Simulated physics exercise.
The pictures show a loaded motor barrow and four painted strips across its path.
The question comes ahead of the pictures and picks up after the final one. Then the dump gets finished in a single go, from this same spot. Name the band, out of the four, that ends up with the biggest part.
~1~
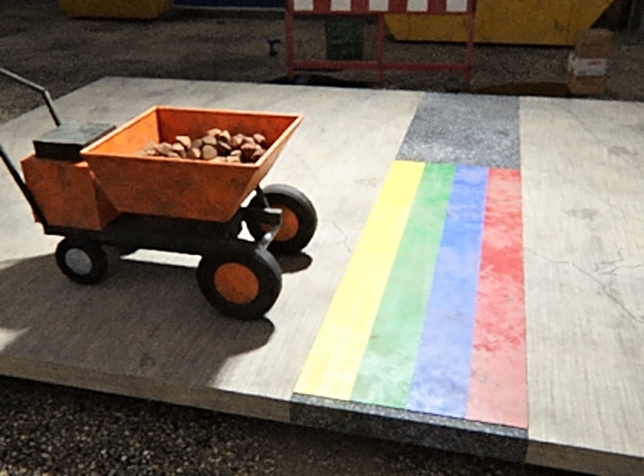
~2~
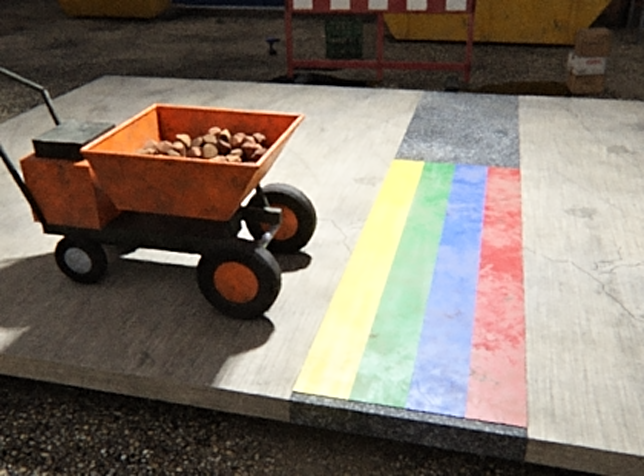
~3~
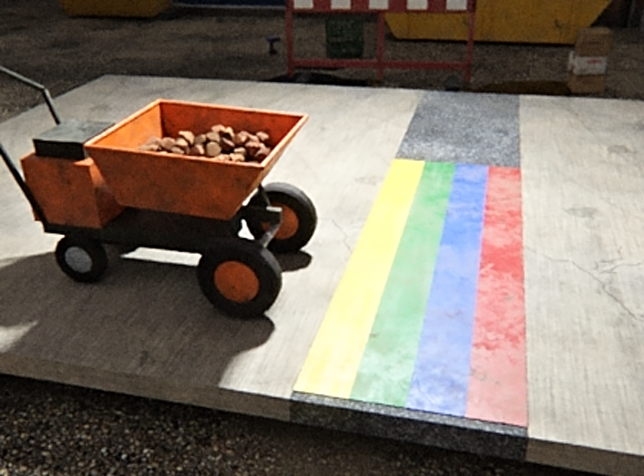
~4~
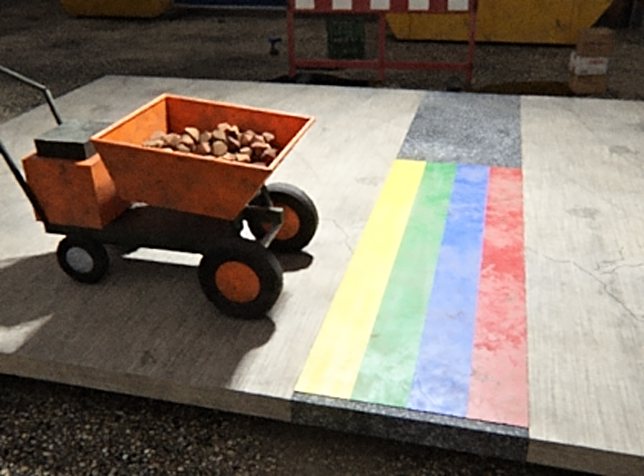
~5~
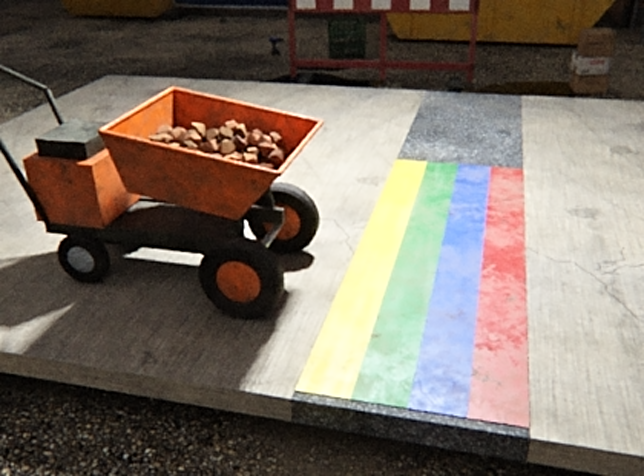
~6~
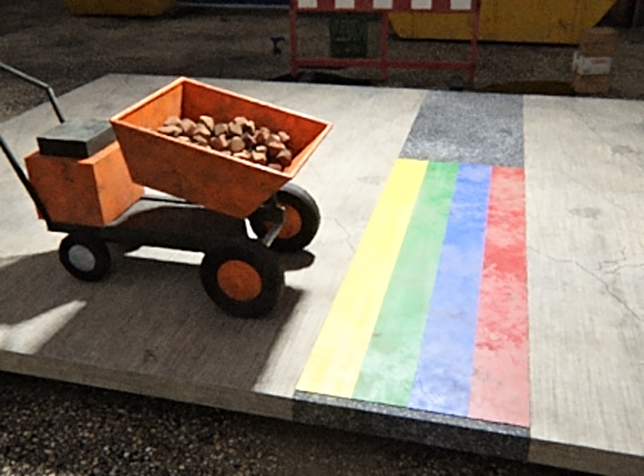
The green band.
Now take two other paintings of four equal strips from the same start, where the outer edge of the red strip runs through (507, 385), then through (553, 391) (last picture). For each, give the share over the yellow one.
Near 10 in a hundred and near 20 in a hundred.
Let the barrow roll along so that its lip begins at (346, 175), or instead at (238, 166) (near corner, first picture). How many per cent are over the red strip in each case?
Roughly 40 and 10 %.
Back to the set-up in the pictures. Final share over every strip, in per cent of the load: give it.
Per cent of the load - yellow strip: 10, green strip: 45, blue strip: 25, red strip: 10.
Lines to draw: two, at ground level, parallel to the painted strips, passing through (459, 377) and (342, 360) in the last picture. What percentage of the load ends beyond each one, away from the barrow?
Close to 20 % and 90 %, in that order.
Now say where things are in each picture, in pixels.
In the first picture, lip of the skip (256, 168), level; top of the load (209, 155), clay clods; yellow strip (335, 357); green strip (388, 364); blue strip (442, 372); red strip (498, 380).
In the second picture, lip of the skip (257, 167), level; top of the load (194, 156).
In the third picture, lip of the skip (261, 168), tipped barely; top of the load (213, 141).
In the fourth picture, lip of the skip (269, 171), tipped barely; top of the load (186, 146).
In the fifth picture, lip of the skip (279, 174), tipped a little; top of the load (193, 142).
In the sixth picture, lip of the skip (290, 179), tipped a little; top of the load (191, 146); yellow strip (338, 354); green strip (390, 362); blue strip (444, 370); red strip (500, 378).
Just after the last frame, skip tipped steeply; every one in the skip.
A moment on, skip tipped right over; almost all in the skip; about a tenth over the green strip; just a few falling.
Further on, skip tipped right over; roughly a quarter in the skip; just a few over the yellow strip; roughly a third over the green strip; roughly a quarter over the blue strip; about a tenth over the red strip; just a few off the paint.
When it is over, skip tipped right over; just a few in the skip; about a tenth over the yellow strip; roughly half over the green strip; roughly a quarter over the blue strip; about a tenth over the red strip; just a few off the paint.
